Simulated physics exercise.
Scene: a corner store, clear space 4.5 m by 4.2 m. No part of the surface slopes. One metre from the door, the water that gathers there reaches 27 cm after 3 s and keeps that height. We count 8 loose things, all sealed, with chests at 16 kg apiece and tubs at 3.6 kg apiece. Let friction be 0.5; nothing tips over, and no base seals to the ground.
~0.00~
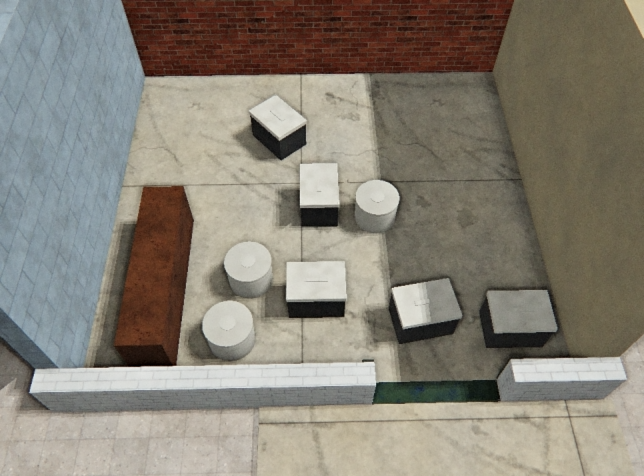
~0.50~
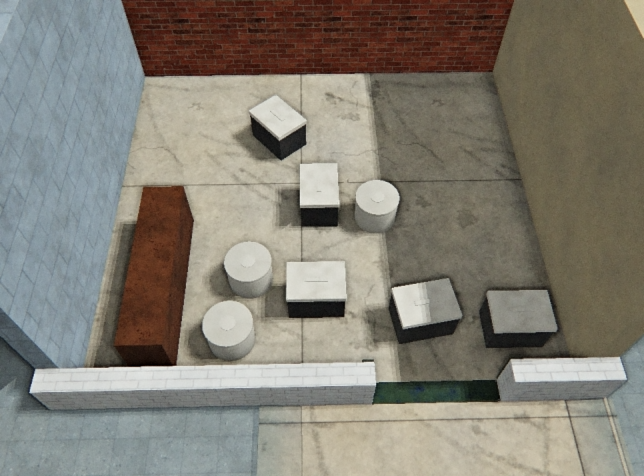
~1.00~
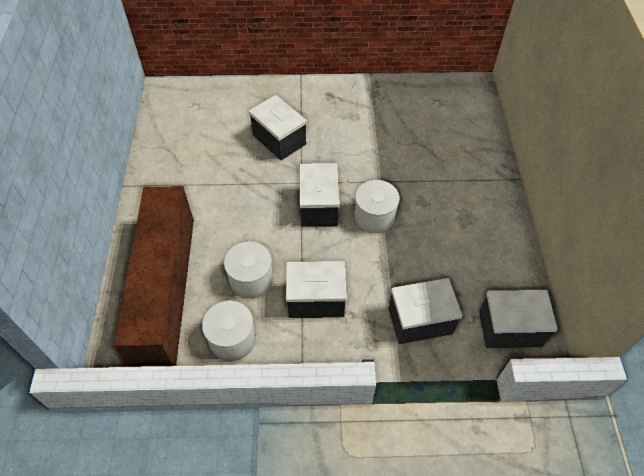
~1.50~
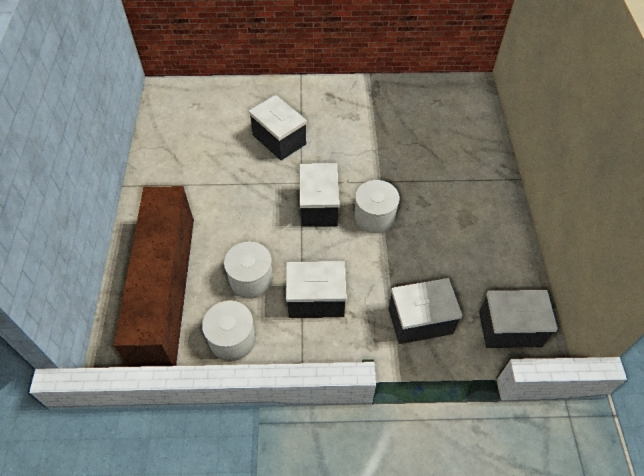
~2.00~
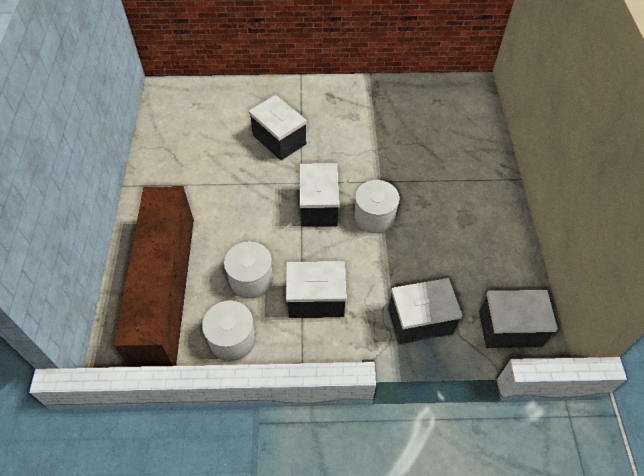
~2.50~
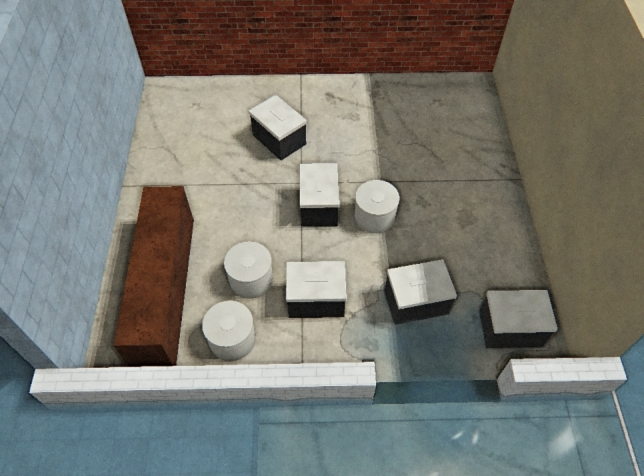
Water spreads across the paving outside the low white wall, then passes through the doorway gap onto the floor inside, where the nearest pale-topped chest shifts slightly while the other chests, the round tubs and the long brown block stay still.
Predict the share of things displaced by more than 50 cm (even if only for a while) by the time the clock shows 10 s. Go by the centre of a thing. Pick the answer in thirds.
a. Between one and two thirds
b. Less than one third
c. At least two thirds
(a) Between one and two thirds.
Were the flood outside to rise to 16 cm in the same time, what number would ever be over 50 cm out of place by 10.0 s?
2.
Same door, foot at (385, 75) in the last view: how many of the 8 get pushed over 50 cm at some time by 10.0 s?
So the tally would be 6.
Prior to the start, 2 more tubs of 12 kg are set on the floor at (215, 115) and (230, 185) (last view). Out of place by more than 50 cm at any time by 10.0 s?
The first: Exceeds it. The second: Falls below it.
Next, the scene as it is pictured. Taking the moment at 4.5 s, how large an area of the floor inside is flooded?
Roughly 11.0 m2 of it is wet.
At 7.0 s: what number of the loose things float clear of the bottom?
Answer: 3.
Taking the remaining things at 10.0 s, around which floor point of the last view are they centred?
Around (284, 203).
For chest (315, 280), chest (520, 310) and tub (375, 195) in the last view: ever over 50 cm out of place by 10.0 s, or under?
Taking them in turn, the first is within the limit, the second within the limit and the third beyond the limit.
After 3.5 s 1 of 8 are over 50 cm from their spots; 0 afloat.
After 4.5 s 2 of 8 are over 50 cm from their spots; 0 afloat.
After 7.0 s 3 of 8 are over 50 cm from their spots; 3 afloat.
After 10.0 s 4 of 8 are over 50 cm from their spots, and 4 have been at some point; 7 afloat.
